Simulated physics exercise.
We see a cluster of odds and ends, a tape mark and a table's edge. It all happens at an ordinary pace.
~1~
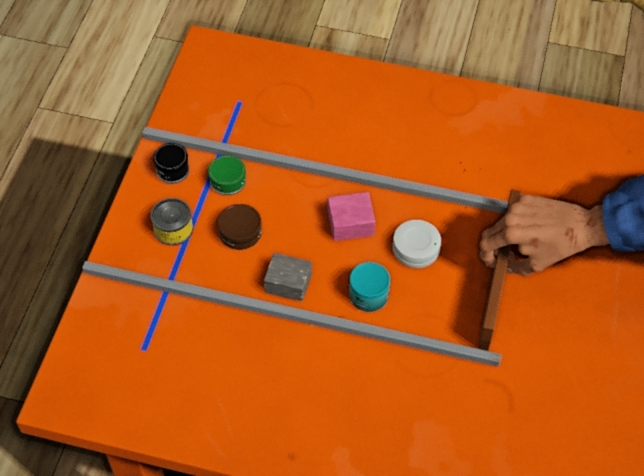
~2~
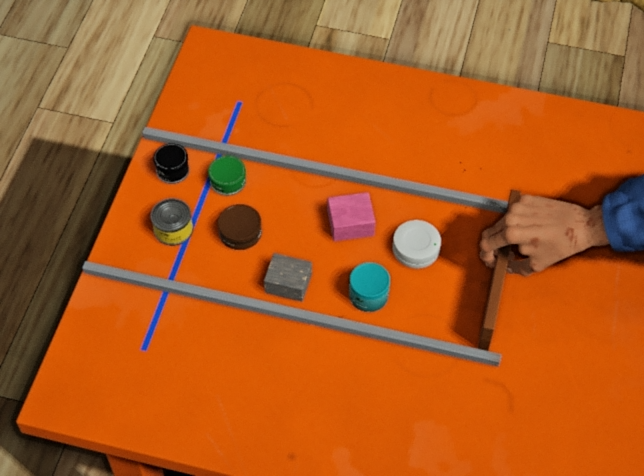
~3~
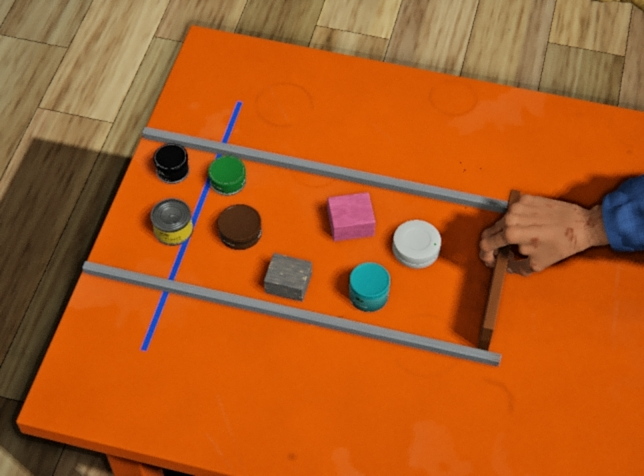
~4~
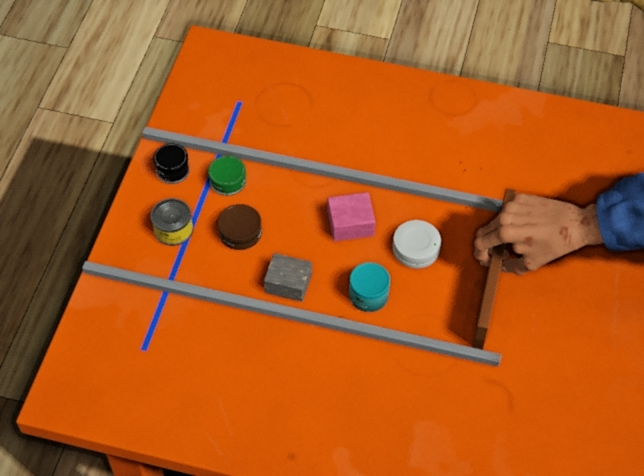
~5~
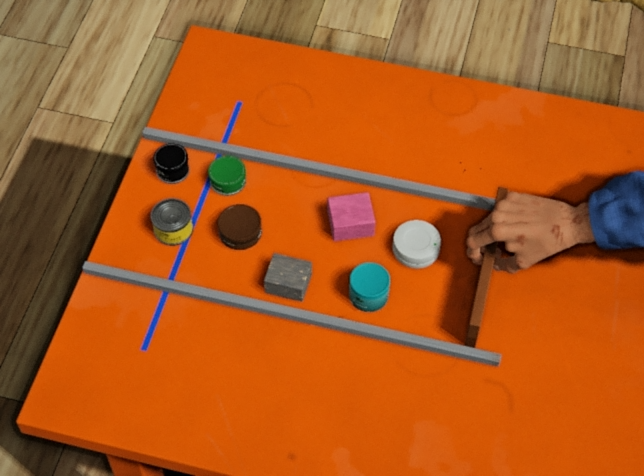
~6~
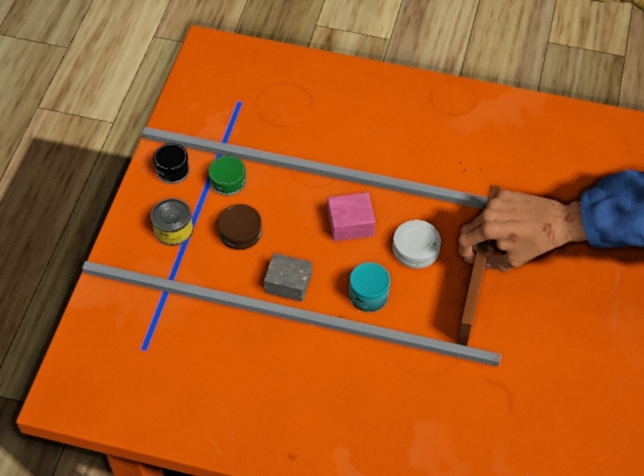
A hand in a blue sleeve grips a brown wooden board at the right of an orange table, seen from above at an angle on a plank floor. Between two grey rails sit black, green, yellow and brown containers near a blue tape line at left, with a grey block, pink block, turquoise tub and white lid nearer the board. The hand, at first still, slides the board slightly left, while the objects and camera stay still.
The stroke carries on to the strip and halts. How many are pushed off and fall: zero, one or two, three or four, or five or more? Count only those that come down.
In the end the number that fall off is one or two.
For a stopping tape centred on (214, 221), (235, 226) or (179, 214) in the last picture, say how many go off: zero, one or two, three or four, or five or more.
In that order: Zero; none; one to two.
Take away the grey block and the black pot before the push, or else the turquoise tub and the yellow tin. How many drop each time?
The counts: 0 and 1.
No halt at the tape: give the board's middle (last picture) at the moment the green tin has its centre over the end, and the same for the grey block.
For the green tin at (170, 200), for the grey block at (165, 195).
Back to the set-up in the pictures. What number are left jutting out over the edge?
The number is 0.
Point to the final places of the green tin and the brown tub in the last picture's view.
The green tin stops around (159, 162); the brown tub around (138, 213).
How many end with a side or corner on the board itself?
It touches 3.
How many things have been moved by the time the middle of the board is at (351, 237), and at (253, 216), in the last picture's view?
4 and 7.
Soon after, none off yet; black pot at rest near (172, 164); yellow tin at rest near (172, 222); green tin at rest near (228, 176).
By the end, the number that fall off is one or two; fallen, yellow tin and black pot.
